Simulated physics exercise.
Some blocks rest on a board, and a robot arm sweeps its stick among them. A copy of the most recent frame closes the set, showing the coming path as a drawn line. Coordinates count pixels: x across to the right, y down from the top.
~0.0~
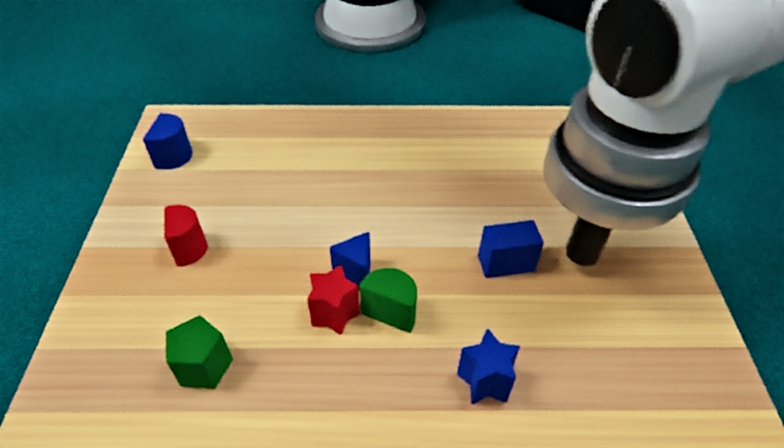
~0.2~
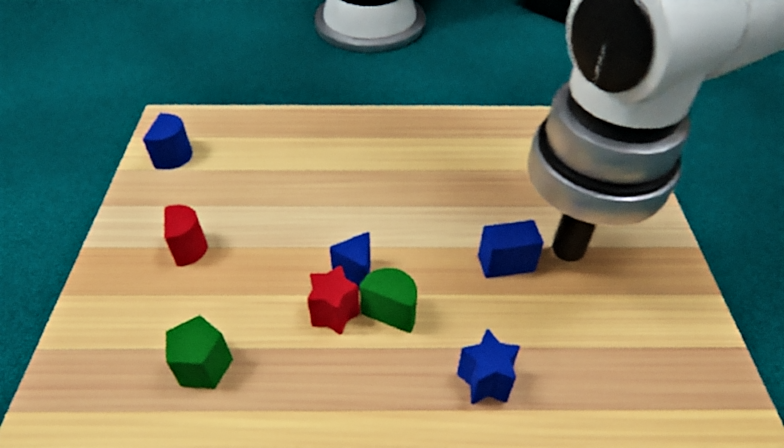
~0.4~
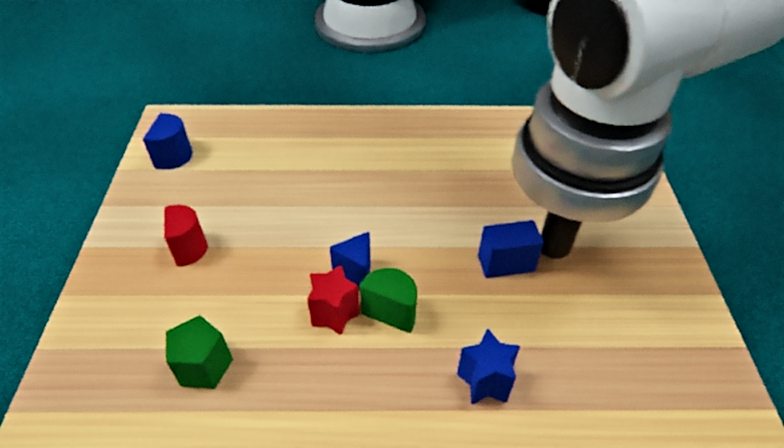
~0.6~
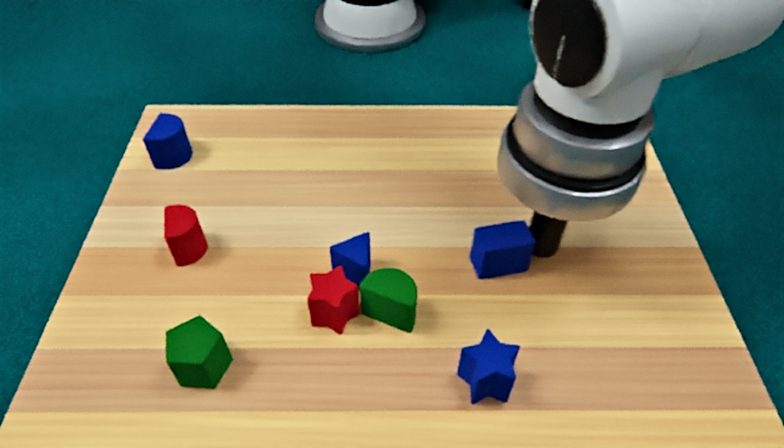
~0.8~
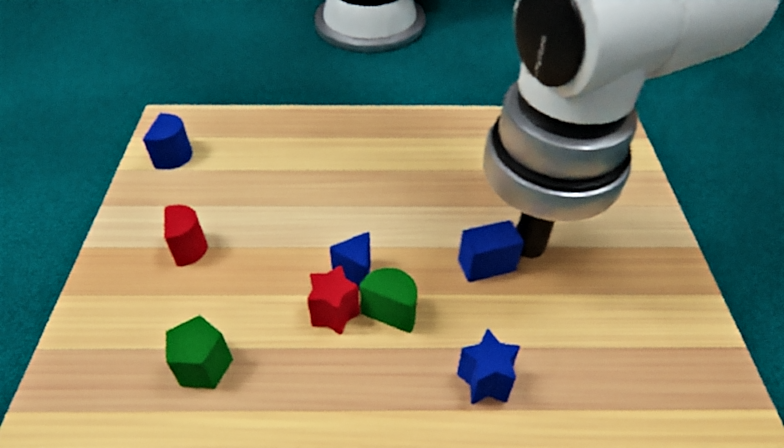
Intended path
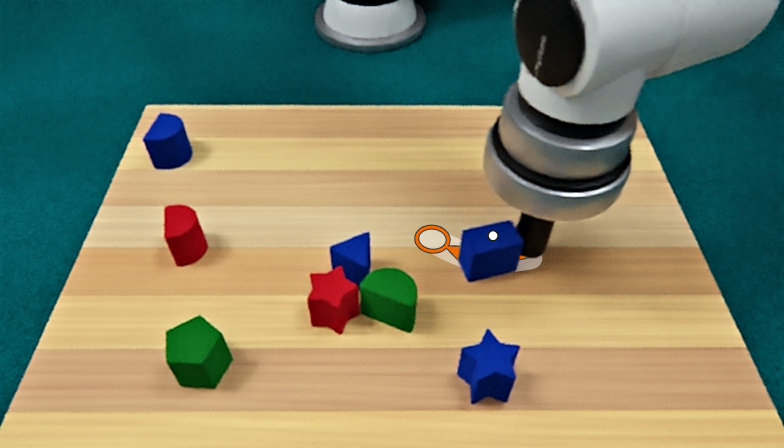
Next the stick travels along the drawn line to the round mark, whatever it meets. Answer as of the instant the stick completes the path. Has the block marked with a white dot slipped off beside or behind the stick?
Yes - that is the case.
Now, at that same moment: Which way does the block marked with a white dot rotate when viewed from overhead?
My prediction: CCW.
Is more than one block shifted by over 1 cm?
In short: No.
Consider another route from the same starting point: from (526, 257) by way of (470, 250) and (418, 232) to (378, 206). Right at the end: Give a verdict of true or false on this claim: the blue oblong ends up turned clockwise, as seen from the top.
This is false.
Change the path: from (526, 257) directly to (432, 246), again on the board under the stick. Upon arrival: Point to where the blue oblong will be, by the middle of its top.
It will likely be found at (422, 249).
Path on the board, from (526, 257) over (493, 259) and (461, 253) to (432, 239); the dot is on the blue oblong.
The first path, step by step. Halfway along, stick (479, 247); blue oblong (443, 243), turned 15° anticlockwise.
At the end, stick (433, 228); blue triangle in place; blue oblong (424, 244), turned 40° anticlockwise.
